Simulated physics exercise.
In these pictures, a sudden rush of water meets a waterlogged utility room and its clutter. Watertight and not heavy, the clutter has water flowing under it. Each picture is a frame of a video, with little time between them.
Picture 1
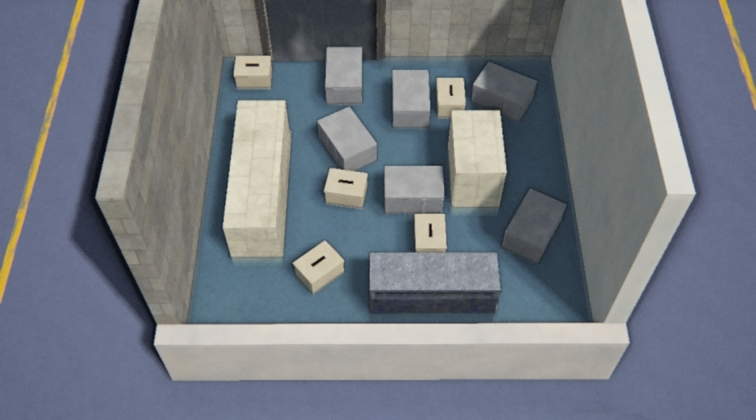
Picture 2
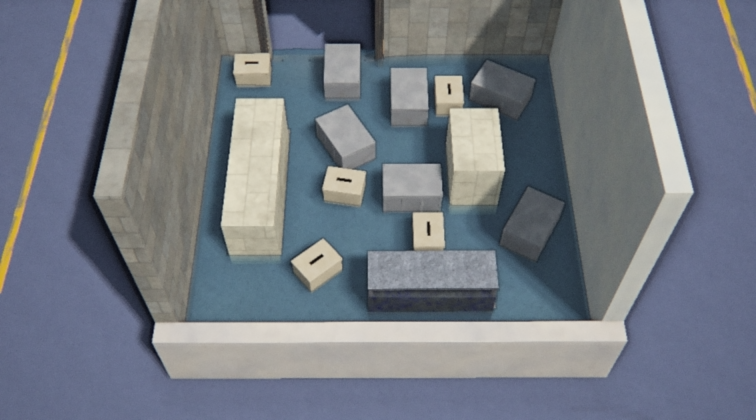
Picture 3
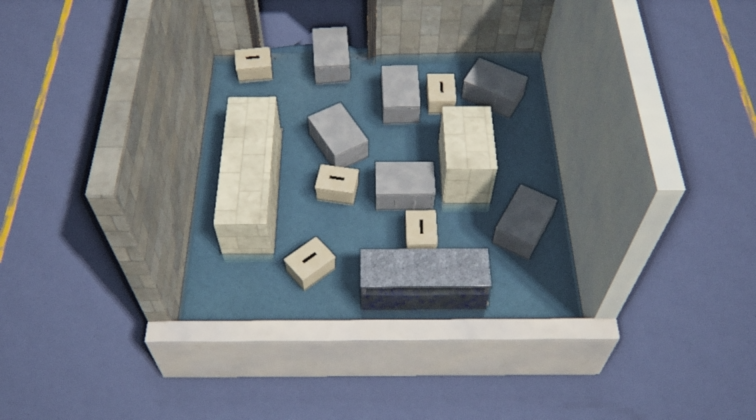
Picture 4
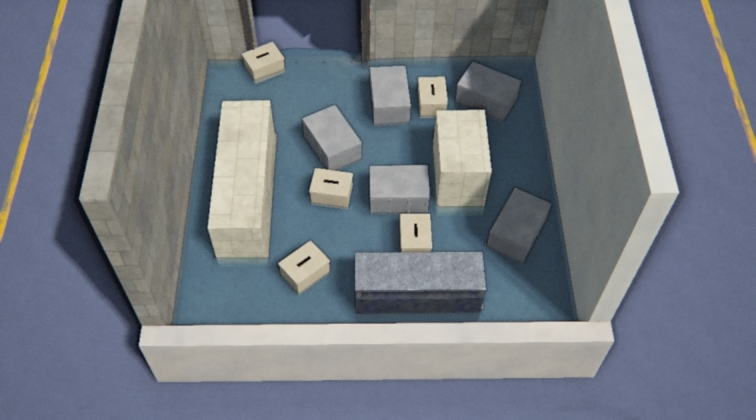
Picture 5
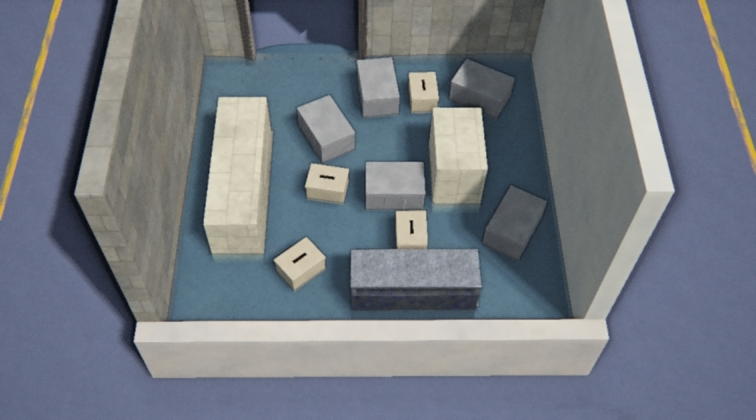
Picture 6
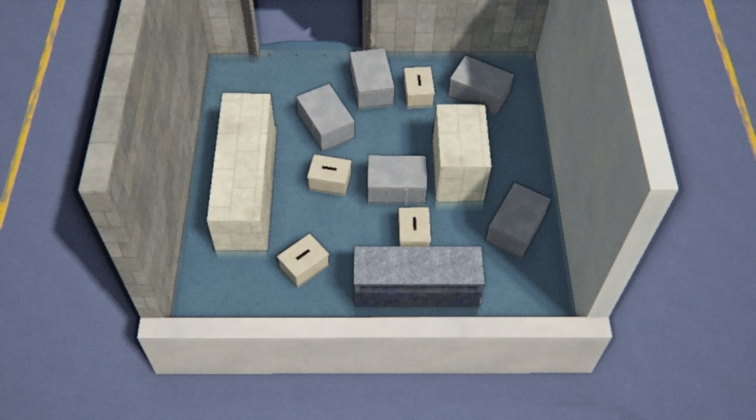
Grey and cream blocks shifting slightly on a wet blue floor as a back doorway opens and two blocks near it disappear from view.
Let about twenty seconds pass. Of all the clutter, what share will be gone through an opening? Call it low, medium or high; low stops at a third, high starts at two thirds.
High.
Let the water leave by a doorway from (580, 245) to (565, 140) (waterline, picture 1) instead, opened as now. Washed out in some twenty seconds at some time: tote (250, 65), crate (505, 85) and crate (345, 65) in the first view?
Same order as asked: Never leaves, exits, exits.
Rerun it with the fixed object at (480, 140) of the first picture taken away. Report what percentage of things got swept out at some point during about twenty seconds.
70 in a hundred.
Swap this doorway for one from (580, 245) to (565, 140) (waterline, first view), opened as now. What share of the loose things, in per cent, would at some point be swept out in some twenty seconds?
About 80 %.
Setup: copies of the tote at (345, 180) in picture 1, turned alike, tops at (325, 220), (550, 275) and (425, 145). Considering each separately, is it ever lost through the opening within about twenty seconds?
As listed: Carried outside, kept in, through.
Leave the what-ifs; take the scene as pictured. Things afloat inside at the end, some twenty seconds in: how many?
That adds up to 1.
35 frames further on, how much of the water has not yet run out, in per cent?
Near 44 in a hundred.
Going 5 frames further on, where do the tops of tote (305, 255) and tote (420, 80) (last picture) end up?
Roughly (309, 225) and (361, 60).
A moment on, 3 of 11 are out; 8 afloat.
Next, 7 of 11 are out; 4 afloat.
Later, 8 of 11 are out; 3 afloat.
In the end, 10 of 11 are out; 1 afloat.
